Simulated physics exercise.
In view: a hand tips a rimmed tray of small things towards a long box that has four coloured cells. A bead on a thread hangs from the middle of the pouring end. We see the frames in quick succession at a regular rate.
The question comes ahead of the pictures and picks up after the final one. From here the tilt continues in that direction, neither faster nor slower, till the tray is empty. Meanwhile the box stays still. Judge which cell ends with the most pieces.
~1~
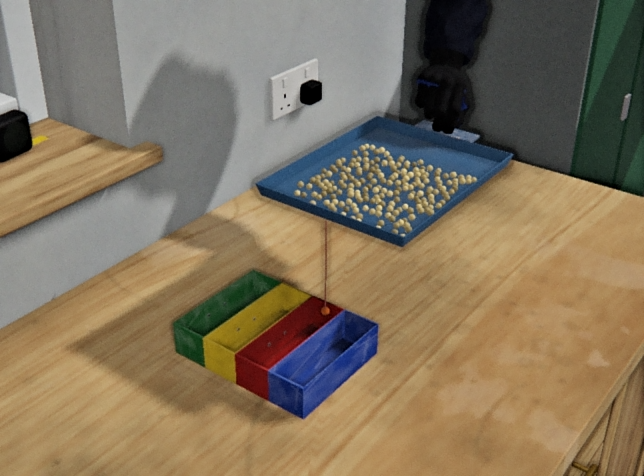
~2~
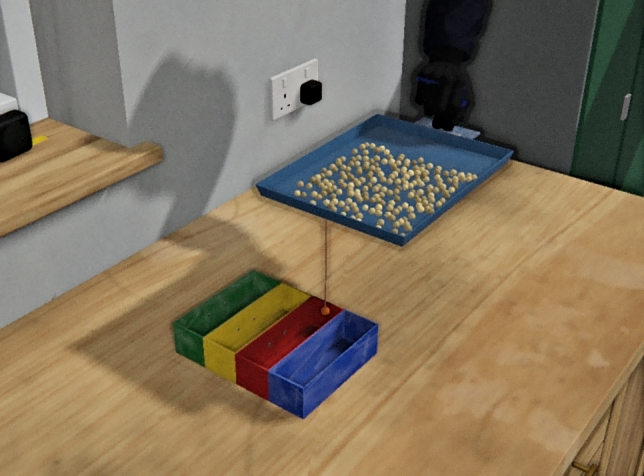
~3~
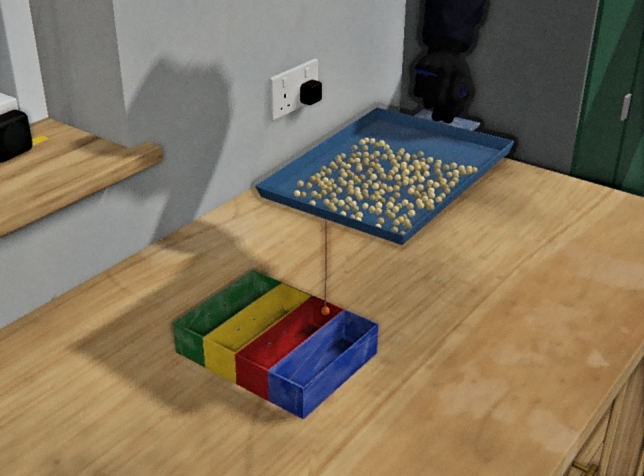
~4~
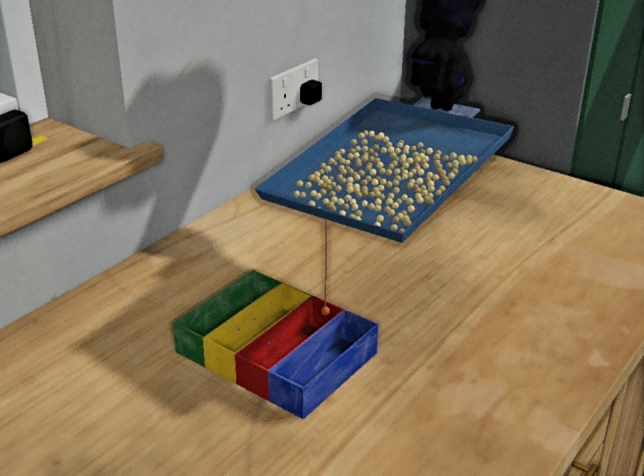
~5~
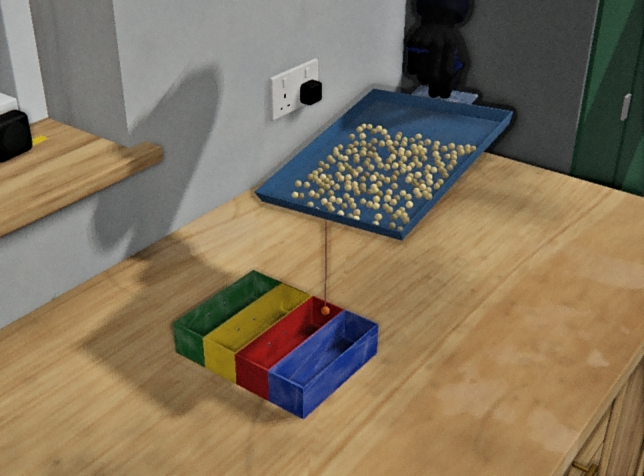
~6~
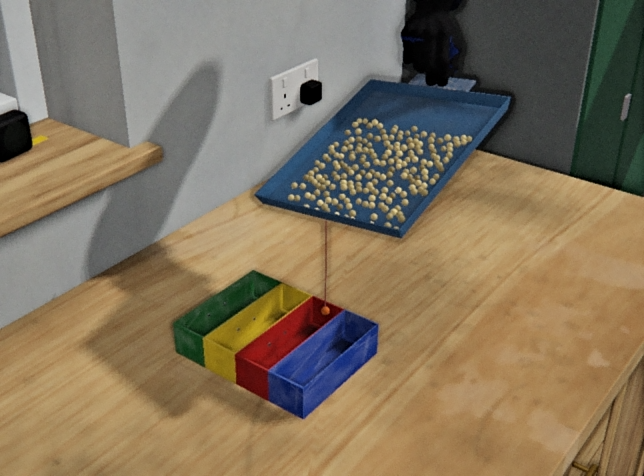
The yellow cell ends with the most.
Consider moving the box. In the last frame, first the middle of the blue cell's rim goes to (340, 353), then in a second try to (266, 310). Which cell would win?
Case A: The green one; case B: The blue one.
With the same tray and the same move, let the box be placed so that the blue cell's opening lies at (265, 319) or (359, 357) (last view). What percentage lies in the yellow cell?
Roughly 0% the first time and 20% the second time.
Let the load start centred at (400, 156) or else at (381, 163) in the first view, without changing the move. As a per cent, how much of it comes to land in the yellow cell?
About 50 % and 50 %.
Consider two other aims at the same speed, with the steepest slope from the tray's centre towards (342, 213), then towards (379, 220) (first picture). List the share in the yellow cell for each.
That comes to 20 per cent the first time and 0 per cent the second.
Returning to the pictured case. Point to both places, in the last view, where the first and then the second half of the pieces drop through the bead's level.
I'd say close to (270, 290) at first and close to (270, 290) later on.
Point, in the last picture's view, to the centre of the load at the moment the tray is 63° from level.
About (297, 204).
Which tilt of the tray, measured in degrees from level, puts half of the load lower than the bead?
Around 95° at that moment.
Shortly afterwards, tray tipped steeply; the bulk on the tray; only a few in the green cell; only a few in the yellow cell; a little falling or outside the box.
Next, tray tipped past a quarter turn; only a few on the tray; near half in the yellow cell; near a quarter in the green cell; a little in the red cell; only a few in the blue cell; a little falling or outside the box.
Some moments later, tray tipped past a quarter turn; near half in the yellow cell; near a third in the green cell; a little in the red cell; only a few in the blue cell; only a few falling or outside the box.
In the end, tray tipped past a quarter turn; near half in the yellow cell; near a third in the green cell; a little in the red cell; only a few in the blue cell; only a few outside the box.
